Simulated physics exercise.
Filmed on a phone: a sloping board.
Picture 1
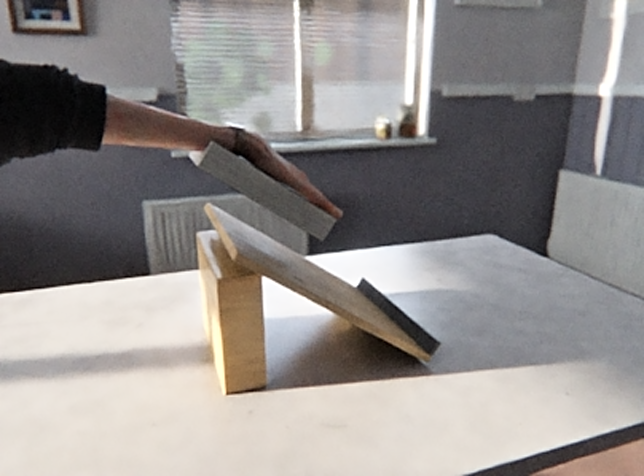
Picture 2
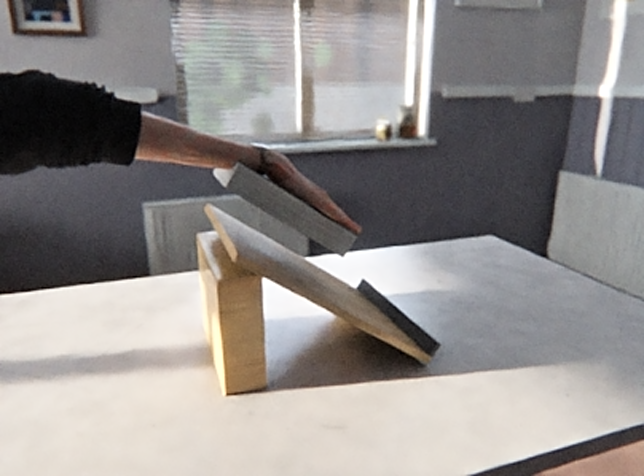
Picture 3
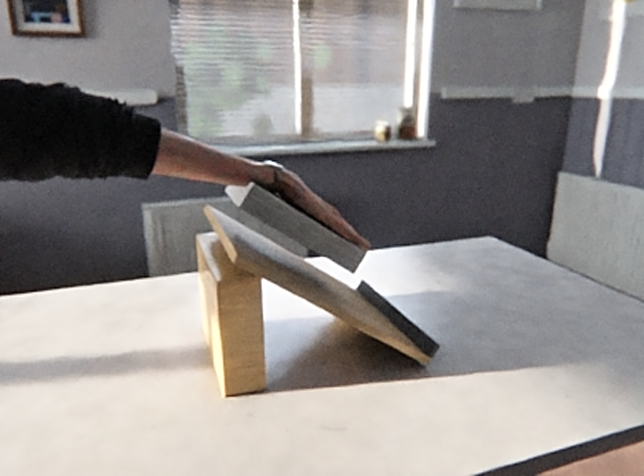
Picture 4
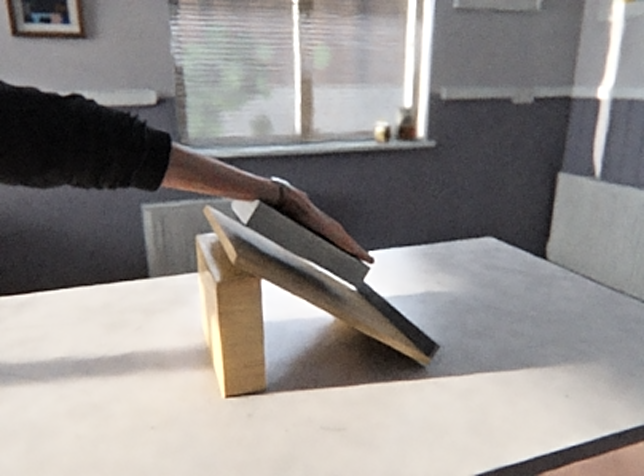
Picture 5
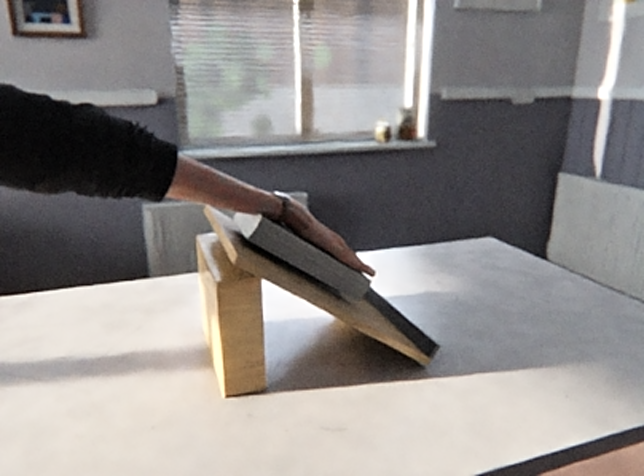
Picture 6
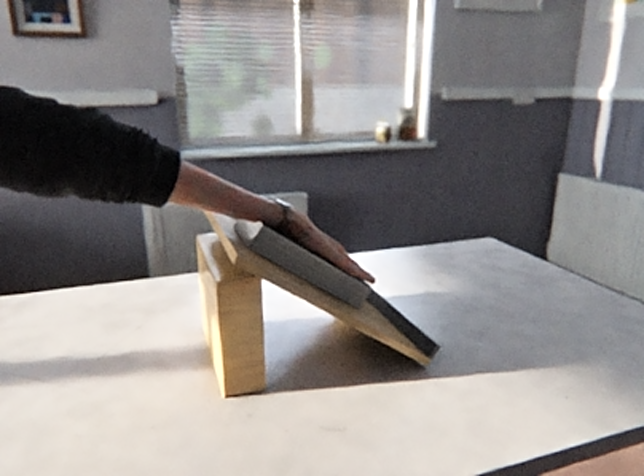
At the start, a hand reaching in from the left holds a flat, book-shaped object above a sloping wooden board, which has a dark piece near its lower end. The hand moves right and lowers the object onto the slope, and finally rests on top of it.
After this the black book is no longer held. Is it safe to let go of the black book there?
Here the black book slides or rolls down.
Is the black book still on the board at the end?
It stops on the board.
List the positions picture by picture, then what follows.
The first picture shows still above its spot; black book (262, 187).
The second picture shows still above its spot; black book (285, 204).
The third picture shows still above its spot; black book (296, 222).
The fourth picture shows still above its spot; black book (300, 237).
The fifth picture shows still above its spot; black book (302, 250).
The sixth picture shows in place under the hand; black book (302, 258).
Then, 0.30 s later than the last frame, black book moved a little near (320, 268).
Then, 0.40 s later than the last frame, black book moved a little near (341, 280).
When it is over, moved from the start, black book. End places, in pixels of the last picture, black book near (348, 284). The black book runs down the board.
